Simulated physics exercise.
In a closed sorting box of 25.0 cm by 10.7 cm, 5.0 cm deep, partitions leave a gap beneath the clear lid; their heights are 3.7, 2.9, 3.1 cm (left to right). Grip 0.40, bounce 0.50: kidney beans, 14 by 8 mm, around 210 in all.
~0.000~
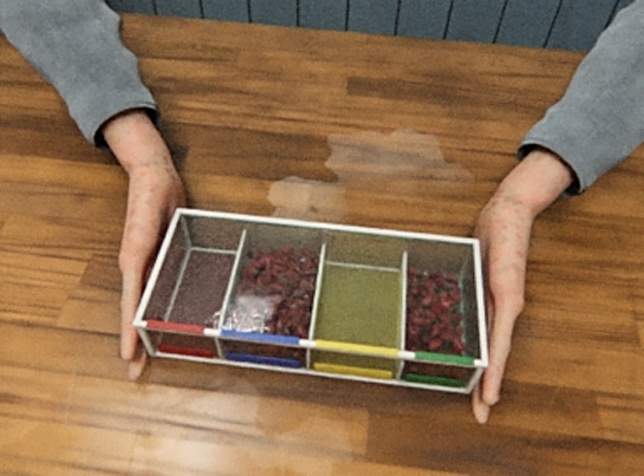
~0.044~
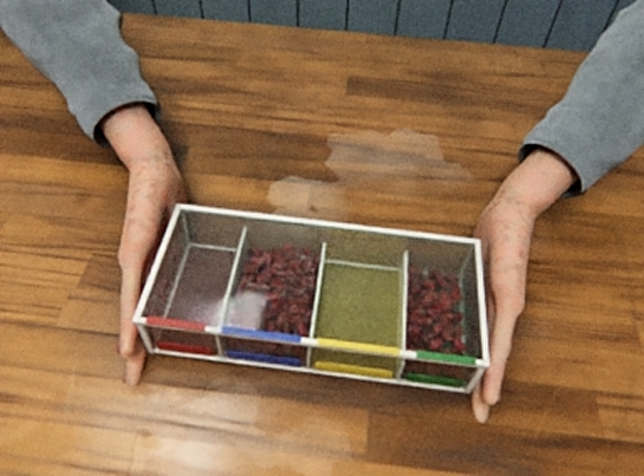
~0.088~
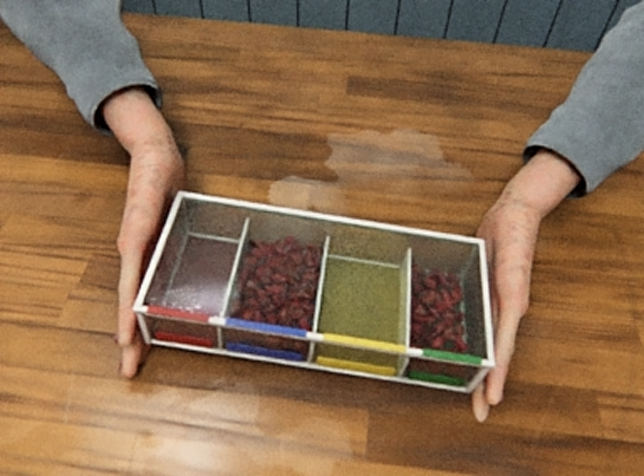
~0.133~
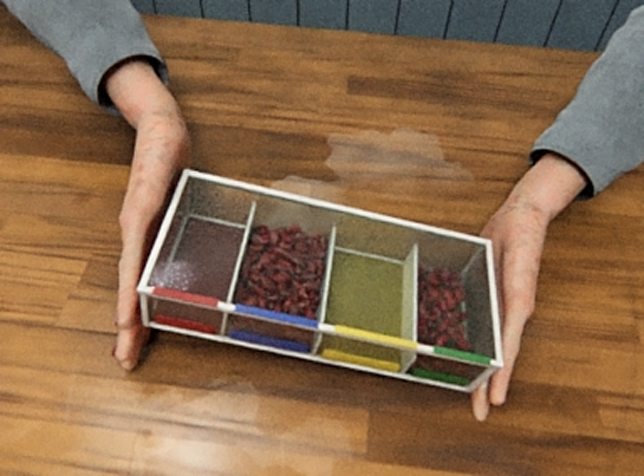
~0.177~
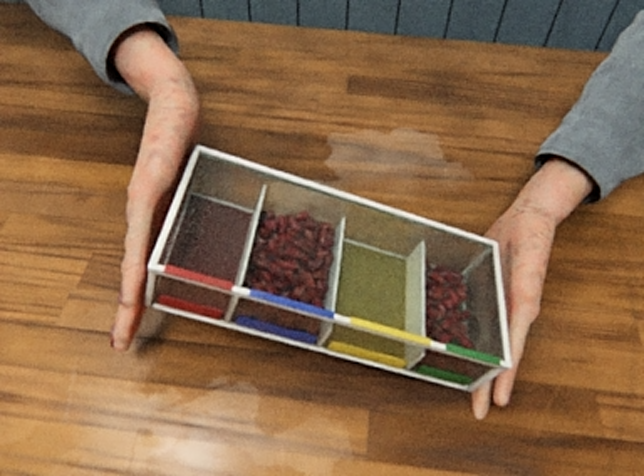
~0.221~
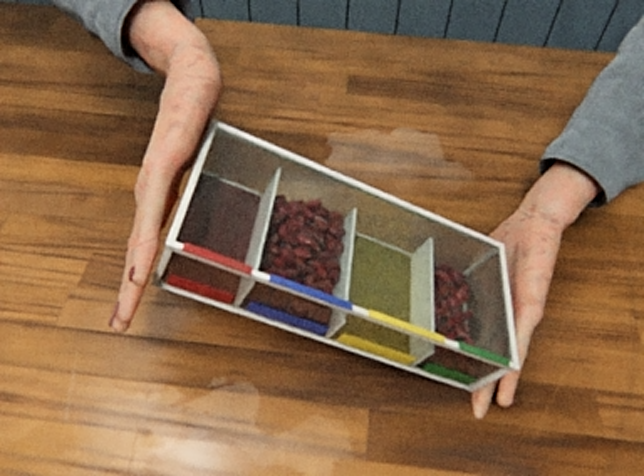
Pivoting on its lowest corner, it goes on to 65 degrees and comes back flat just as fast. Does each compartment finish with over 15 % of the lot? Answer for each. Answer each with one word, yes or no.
Red compartment: No. Blue compartment: Yes. Green compartment: Yes. Yellow compartment: Yes.
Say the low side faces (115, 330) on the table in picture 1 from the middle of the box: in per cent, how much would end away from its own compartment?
20 %.
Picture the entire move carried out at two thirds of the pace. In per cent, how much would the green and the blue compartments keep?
The green compartment would end with 40 per cent and the blue compartment with 50 per cent.
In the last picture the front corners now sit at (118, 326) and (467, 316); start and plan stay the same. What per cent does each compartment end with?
The compartments end with red 5 per cent, blue 60 per cent, green 30 per cent and yellow 5 per cent.
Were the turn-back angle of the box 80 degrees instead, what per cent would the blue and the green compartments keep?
The blue compartment would hold 25 per cent, the green one 55 per cent.
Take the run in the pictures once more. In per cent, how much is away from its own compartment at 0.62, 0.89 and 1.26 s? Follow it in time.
In order: 10, then 25, then 25.
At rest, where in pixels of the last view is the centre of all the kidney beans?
Near (385, 314).
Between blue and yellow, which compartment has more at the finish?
The larger amount is in the blue one.
After 0.62 s, tilt 62 degrees; blue 55 %, green 35 %, yellow 10 %.
After 0.89 s, tilt 24 degrees; blue 40 %, green 40 %, yellow 20 %.
Then, at 1.26 s, tilt 0 degrees; blue 40 %, green 40 %, yellow 20 %.
By 1.6 s all is still; red 0 %, blue 40 %, green 40 %, yellow 20 %.
